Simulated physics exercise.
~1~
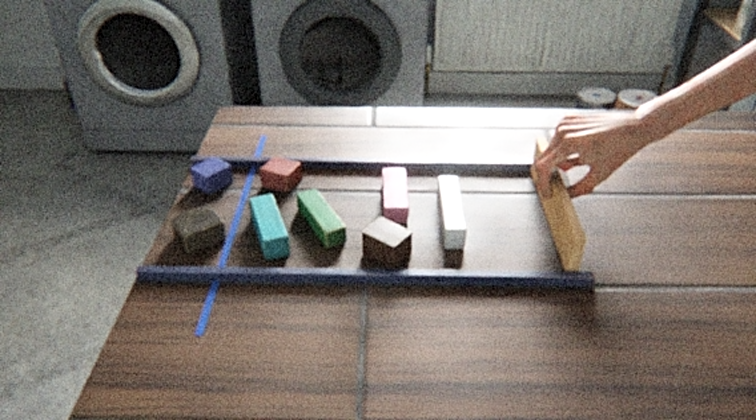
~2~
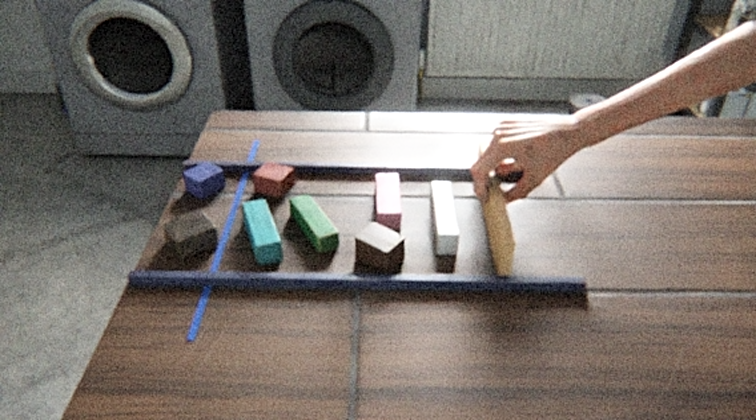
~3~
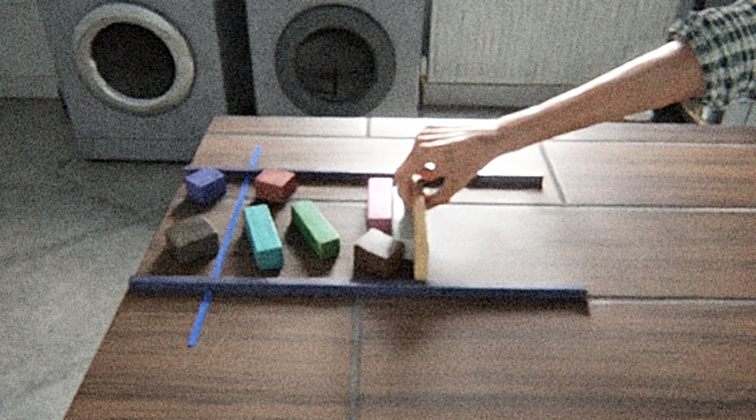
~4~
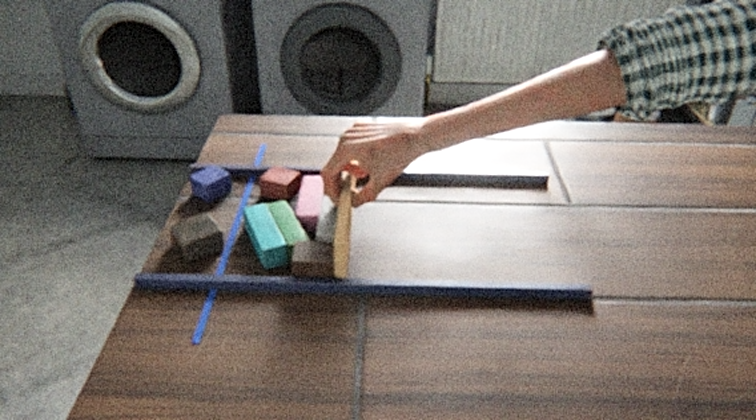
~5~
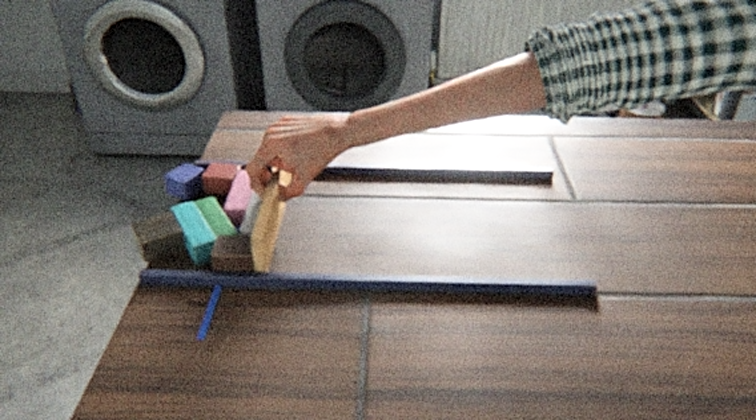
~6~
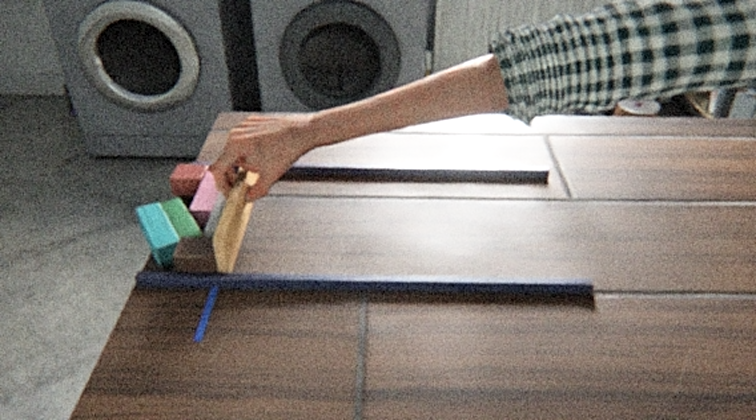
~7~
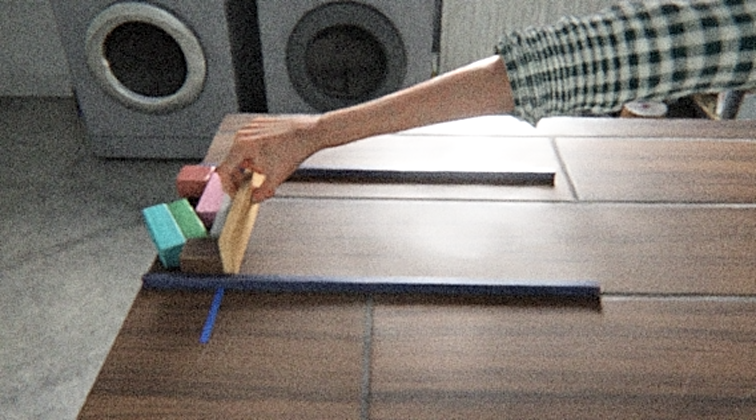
Hand sweeping an upright board left between two rails, bunching colored blocks together until the blue and black ones drop off the table edge.
